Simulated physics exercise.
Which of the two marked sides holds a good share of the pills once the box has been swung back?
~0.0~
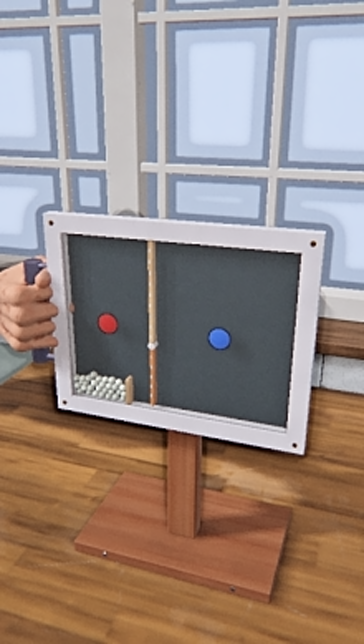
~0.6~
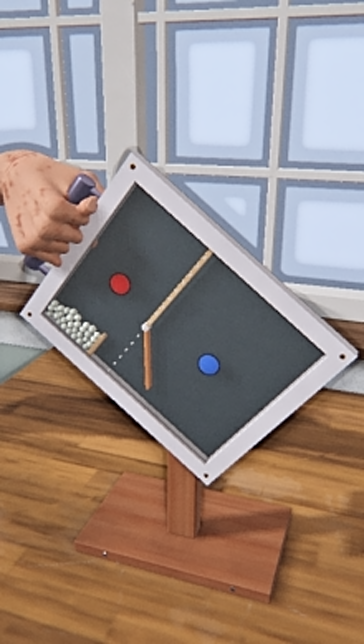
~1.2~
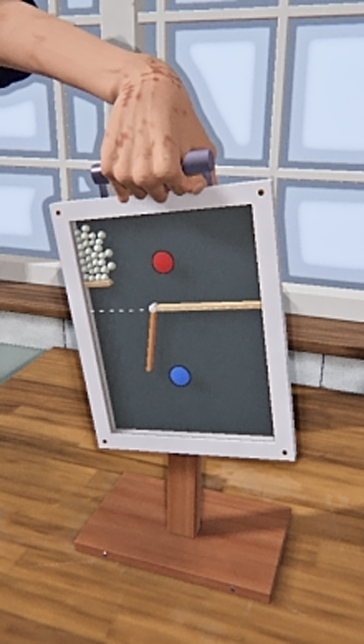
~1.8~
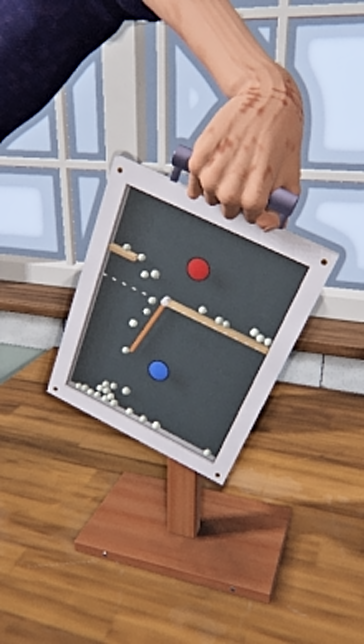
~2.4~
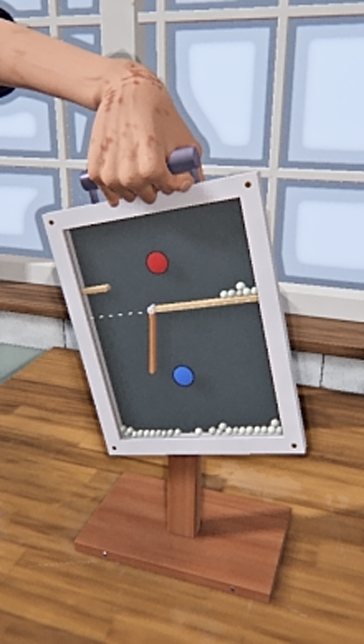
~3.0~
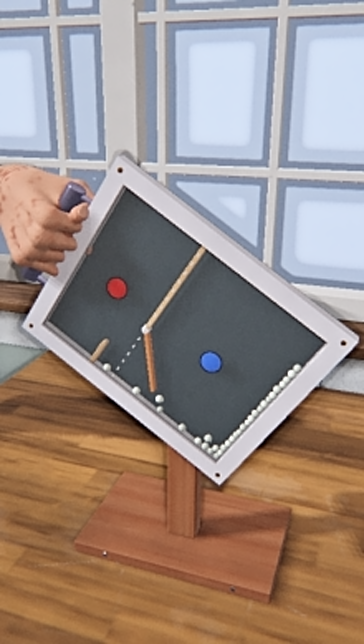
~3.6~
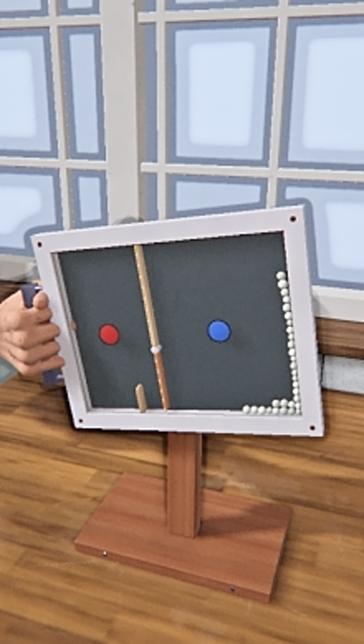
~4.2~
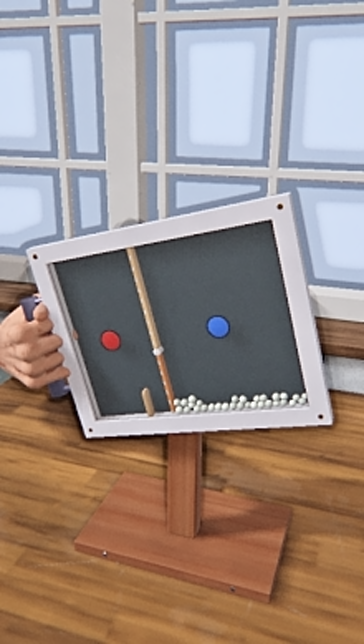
Only the side with the blue dot holds a good share of the pills. The side with the red dot is left empty.
